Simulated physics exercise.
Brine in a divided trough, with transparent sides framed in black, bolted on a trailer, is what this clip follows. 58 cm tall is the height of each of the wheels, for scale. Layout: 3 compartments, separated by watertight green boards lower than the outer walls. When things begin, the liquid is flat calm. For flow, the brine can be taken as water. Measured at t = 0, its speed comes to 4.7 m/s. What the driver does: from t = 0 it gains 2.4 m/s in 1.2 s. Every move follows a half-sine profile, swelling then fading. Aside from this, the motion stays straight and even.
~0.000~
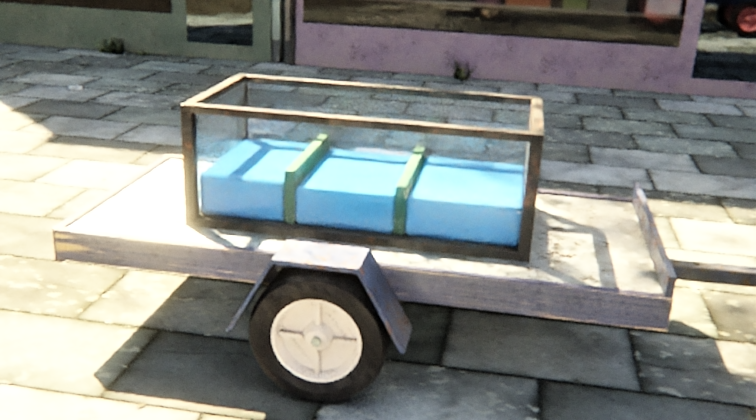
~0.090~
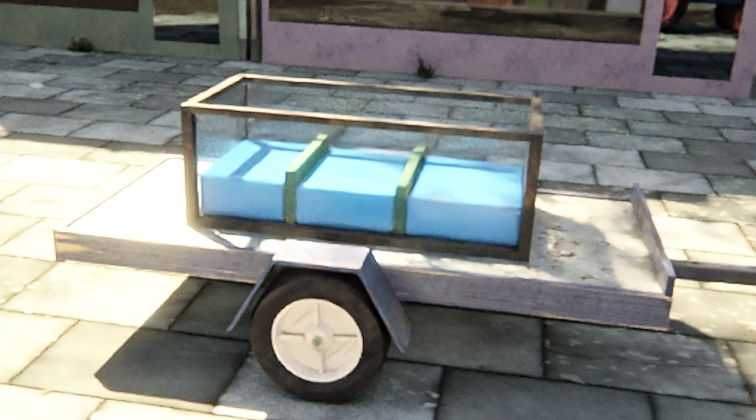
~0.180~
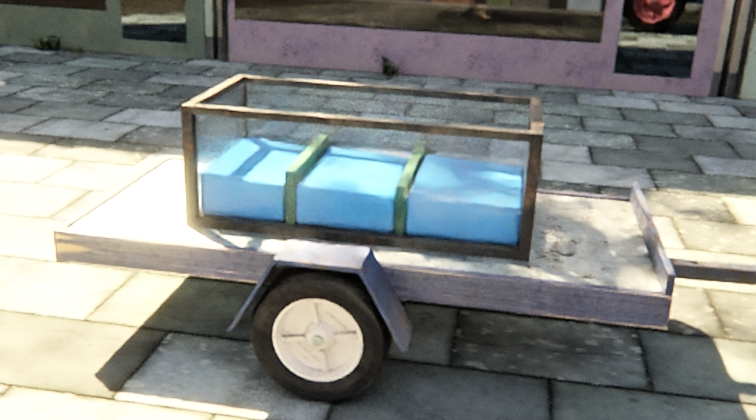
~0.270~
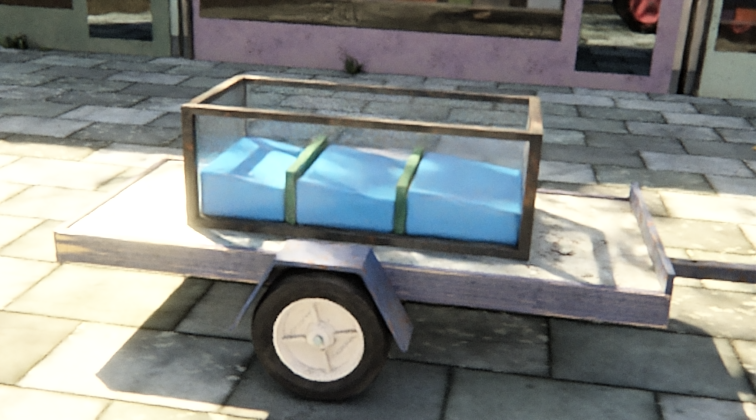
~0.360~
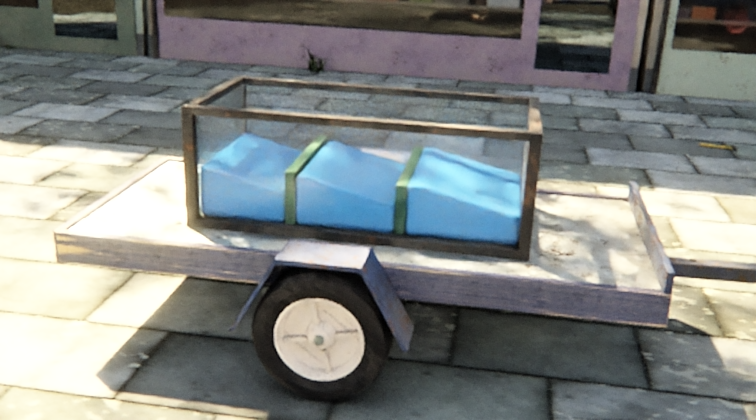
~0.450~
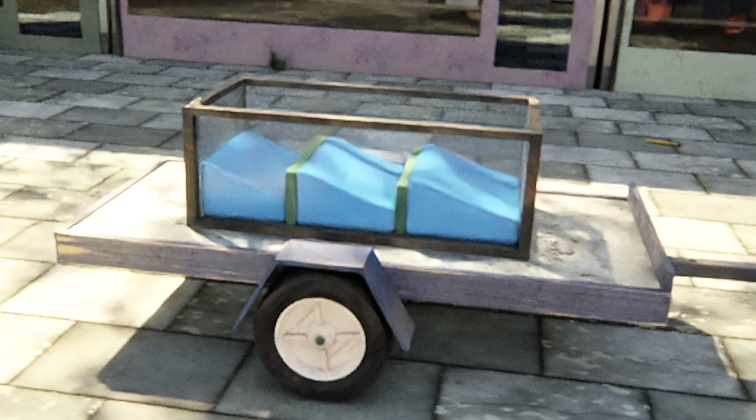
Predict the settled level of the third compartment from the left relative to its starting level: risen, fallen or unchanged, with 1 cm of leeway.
My guess is it loses liquid.
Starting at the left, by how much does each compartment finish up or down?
1 cm up, 1 cm up, 2 cm down.
Then, 0.85 s in, the compartments hold 20, 20, 17 cm, left to right.
Then, 1.25 s in, the compartments hold 20, 20, 17 cm, left to right.
Then, 1.75 s in, the compartments hold 20, 20, 17 cm, left to right.
Then, 4.18 s in, the compartments hold 20, 20, 17 cm, left to right.
